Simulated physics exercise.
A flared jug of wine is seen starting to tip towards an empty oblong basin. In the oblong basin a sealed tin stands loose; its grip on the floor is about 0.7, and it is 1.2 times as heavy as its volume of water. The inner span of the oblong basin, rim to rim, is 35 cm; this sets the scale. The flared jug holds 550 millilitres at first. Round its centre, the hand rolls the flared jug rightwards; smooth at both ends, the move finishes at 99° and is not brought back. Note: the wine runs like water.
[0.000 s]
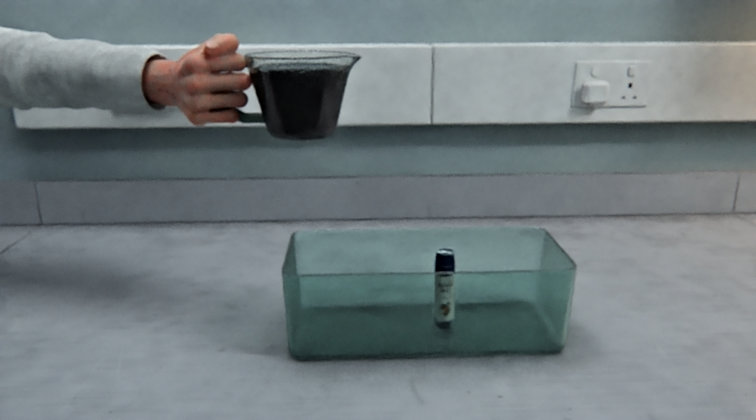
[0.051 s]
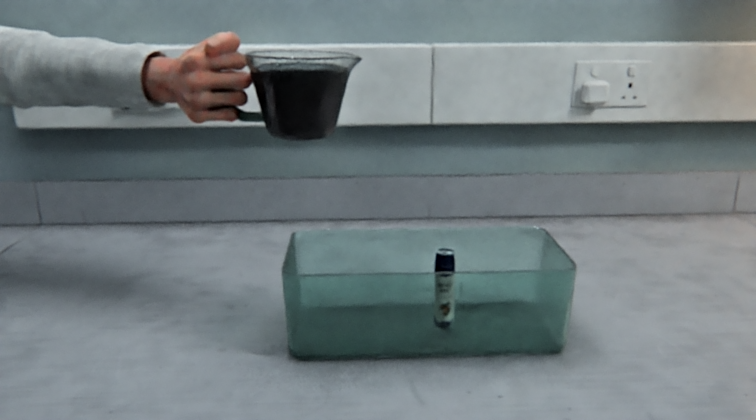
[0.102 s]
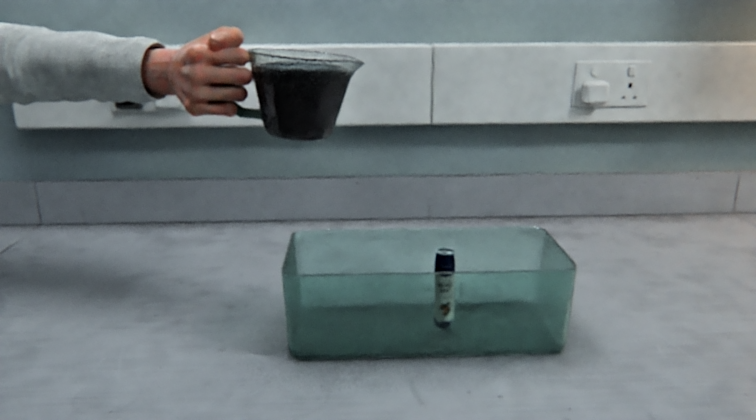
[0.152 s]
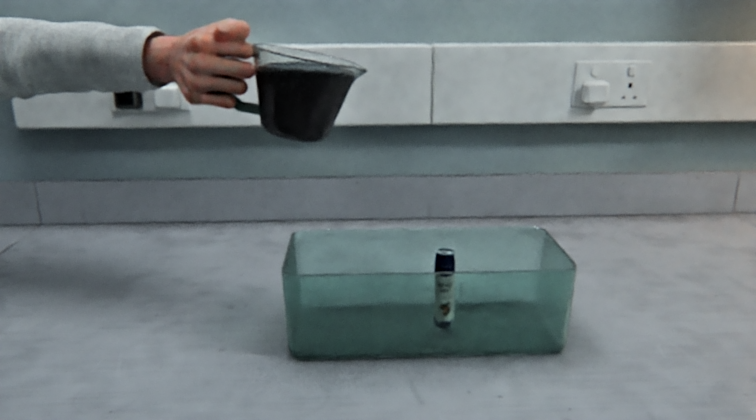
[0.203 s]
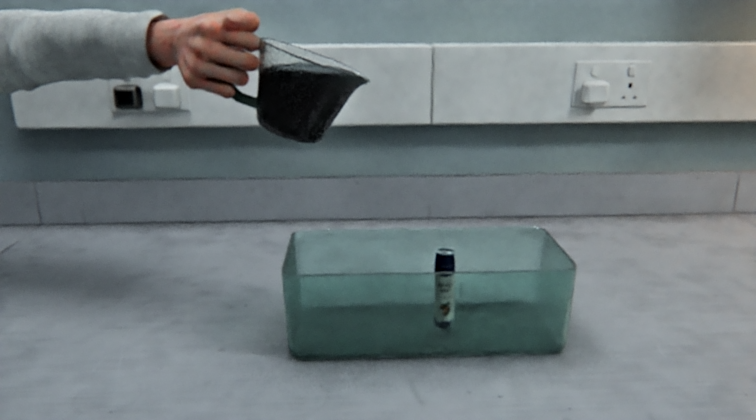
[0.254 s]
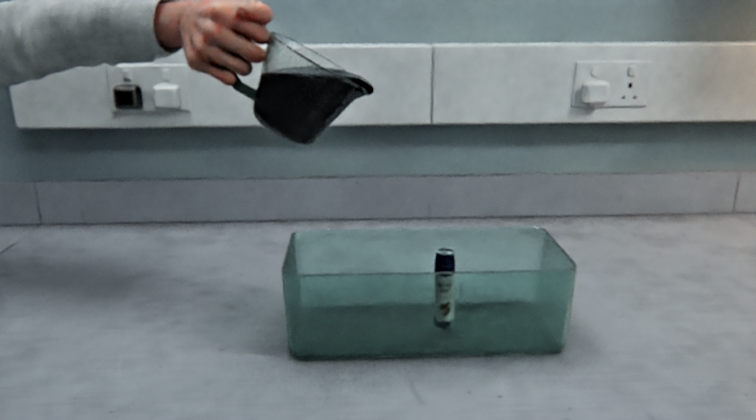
On a grey countertop, a hand tilts a jug of dark liquid rightwards above a clear basin.
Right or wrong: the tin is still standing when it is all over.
Wrong, it has gone over.
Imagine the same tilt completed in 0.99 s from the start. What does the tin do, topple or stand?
The tin would overturn.
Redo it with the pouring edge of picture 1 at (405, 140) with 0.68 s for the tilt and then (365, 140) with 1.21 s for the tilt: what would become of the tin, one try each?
First it tips over; then it stays on its base.
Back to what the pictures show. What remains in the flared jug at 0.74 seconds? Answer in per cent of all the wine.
Close to 4 in a hundred.
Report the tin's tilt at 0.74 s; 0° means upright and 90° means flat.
Measured tilt, approx.: 15 degrees.
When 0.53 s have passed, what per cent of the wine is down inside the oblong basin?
Roughly 20 percent.
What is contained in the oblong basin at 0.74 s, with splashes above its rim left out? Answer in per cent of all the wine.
Near 80 in a hundred.
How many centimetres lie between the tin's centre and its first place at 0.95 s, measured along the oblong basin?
Roughly 8 cm.
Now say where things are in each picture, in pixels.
The first frame shows tilt 0°; pouring edge (362, 56); surface from (252, 68) to (349, 67); the oblong basin's rim runs from (288, 253) to (559, 248); the tin's top is at (445, 254).
The second frame shows tilt 1°; pouring edge (362, 57); surface from (253, 67) to (349, 67).
The third frame shows tilt 5°; pouring edge (365, 62); surface from (255, 65) to (350, 69).
The fourth frame shows tilt 12°; pouring edge (368, 69); surface from (259, 66) to (355, 71).
The fifth frame shows tilt 20°; pouring edge (371, 80); surface from (263, 68) to (363, 75).
The sixth frame shows tilt 30°; pouring edge (372, 93); surface from (264, 74) to (369, 84); 2 per cent is over the edge.
By 0.53 s the tilt is 88° and 38 per cent is still to pour; the tin stands where it began.
By 0.74 s the tilt is 99° and 4 per cent is still to pour; the tin leans 13°.
By 0.95 s the tilt is 99° and 0 per cent is still to pour; the tin lies on its side.
By 1.18 s the tilt is 99° and 0 per cent is still to pour; the tin lies on its side.
At rest the tin lies on its side.
